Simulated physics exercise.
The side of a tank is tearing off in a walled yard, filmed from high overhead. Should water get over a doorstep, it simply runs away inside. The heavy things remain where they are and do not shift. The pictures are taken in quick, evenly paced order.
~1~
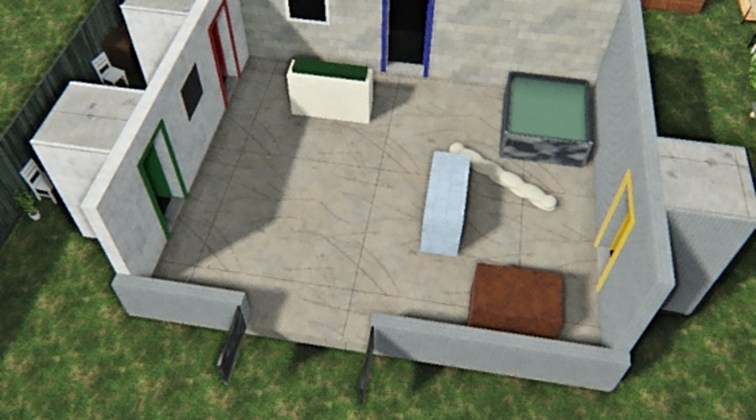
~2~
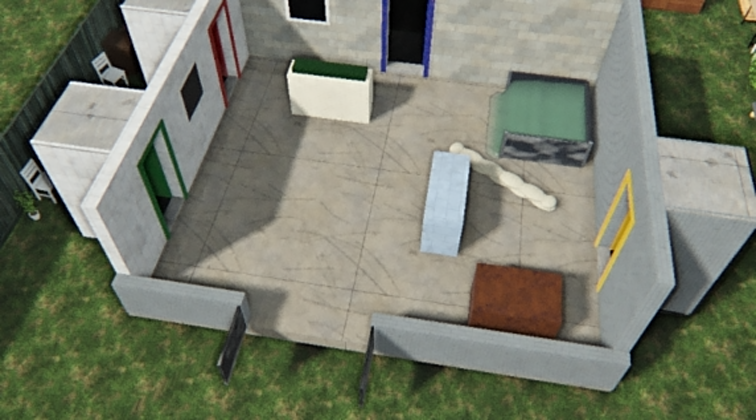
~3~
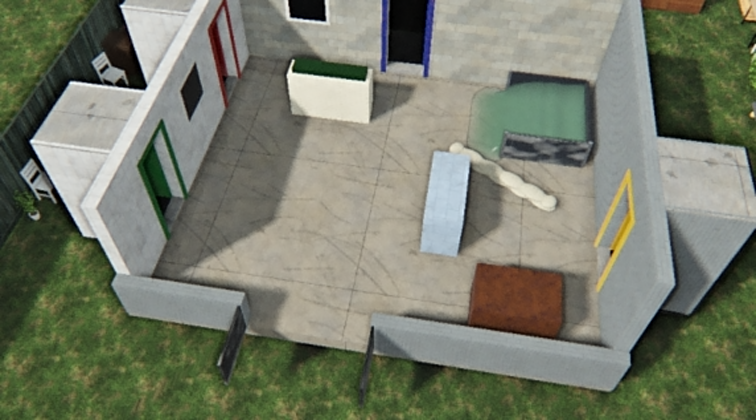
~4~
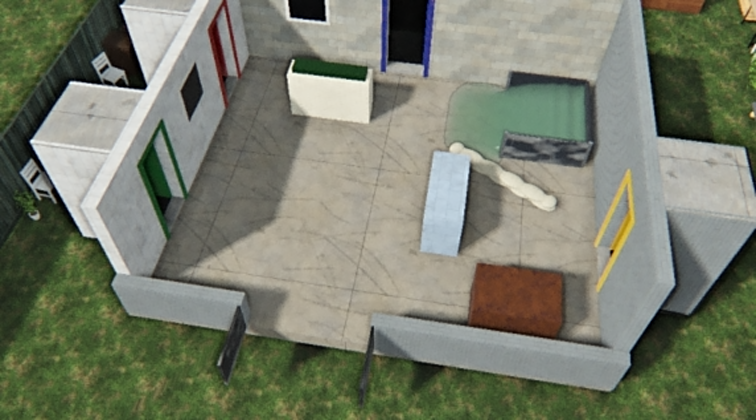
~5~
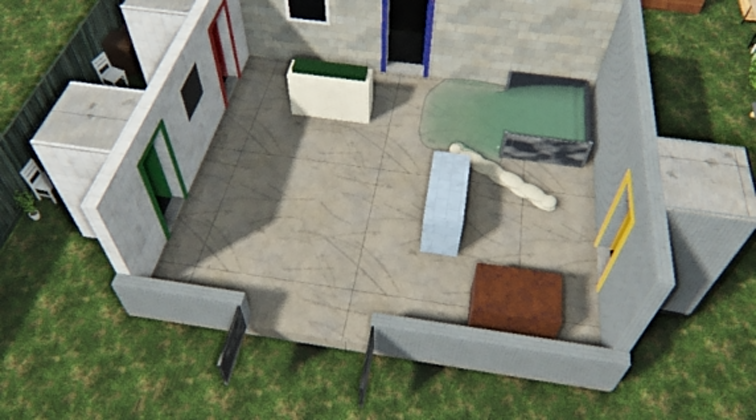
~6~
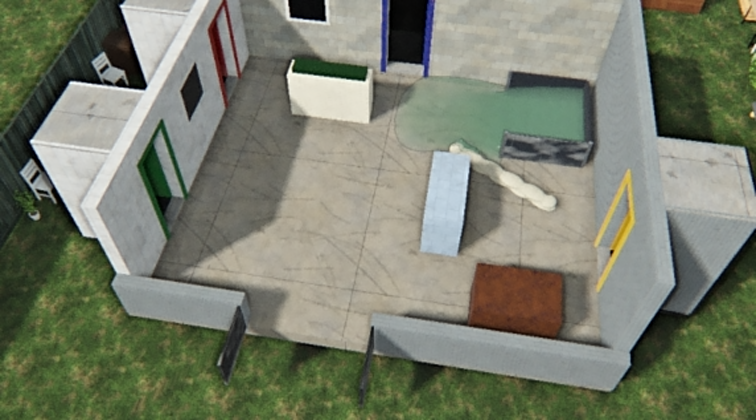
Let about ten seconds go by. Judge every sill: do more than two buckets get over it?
In order: The yellow door will most likely keep inside the limit; the green door will most likely keep inside the limit; the red door will most likely go past the limit; the blue door will most likely keep inside the limit.
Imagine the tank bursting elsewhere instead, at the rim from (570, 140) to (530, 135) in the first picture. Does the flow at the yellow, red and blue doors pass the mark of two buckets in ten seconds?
Yellow exceeds the limit, red stays within the limit, blue stays within the limit.
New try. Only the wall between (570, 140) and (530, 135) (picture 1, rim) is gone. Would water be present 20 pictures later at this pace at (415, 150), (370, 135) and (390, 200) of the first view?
Point by point: Untouched, untouched and untouched.
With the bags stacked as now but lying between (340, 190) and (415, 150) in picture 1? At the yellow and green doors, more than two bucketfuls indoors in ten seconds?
Looks like the yellow door keeps it out, while the green door keeps it out.
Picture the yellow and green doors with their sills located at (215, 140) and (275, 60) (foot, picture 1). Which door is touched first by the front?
I'd go with the blue door.
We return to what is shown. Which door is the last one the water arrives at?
Answer - the yellow-painted one.
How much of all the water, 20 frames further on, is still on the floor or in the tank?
My reading is around 98 percent.
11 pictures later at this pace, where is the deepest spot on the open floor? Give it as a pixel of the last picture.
At about (378, 115).
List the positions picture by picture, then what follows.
The water tank at (548, 109) is whole and still, in the first picture.
The front is at (493, 155), out from the gap at (506, 118), in the second picture.
Water pours out at (506, 119) and has run to (482, 158), in the third picture.
Water pours out at (506, 120) and has run to (471, 83), in the fourth picture.
Water pours out at (506, 120) and has run to (448, 80), in the fifth picture.
The front is at (398, 121), out from the gap at (506, 120), in the sixth picture.
A moment on, water covers 20 % of the floor; the yellow door not reached, the green door not reached, the red door not reached, the blue door wet at the sill, nothing in.
Next, water covers 35 % of the floor; the yellow door not reached, the green door not reached, the red door wet at the sill, nothing in, the blue door wet at the sill, nothing in.
Then, water covers 50 % of the floor; the yellow door not reached, the green door wet at the sill, nothing in, the red door over two buckets in, the blue door wet at the sill, nothing in.
Later, water covers 60 % of the floor; the yellow door wet at the sill, nothing in, the green door wet at the sill, nothing in, the red door far over two buckets in, the blue door wet at the sill, nothing in.
In the end, water covers 80 % of the floor; the yellow door wet at the sill, nothing in, the green door wet at the sill, nothing in, the red door far over two buckets in, the blue door wet at the sill, nothing in.
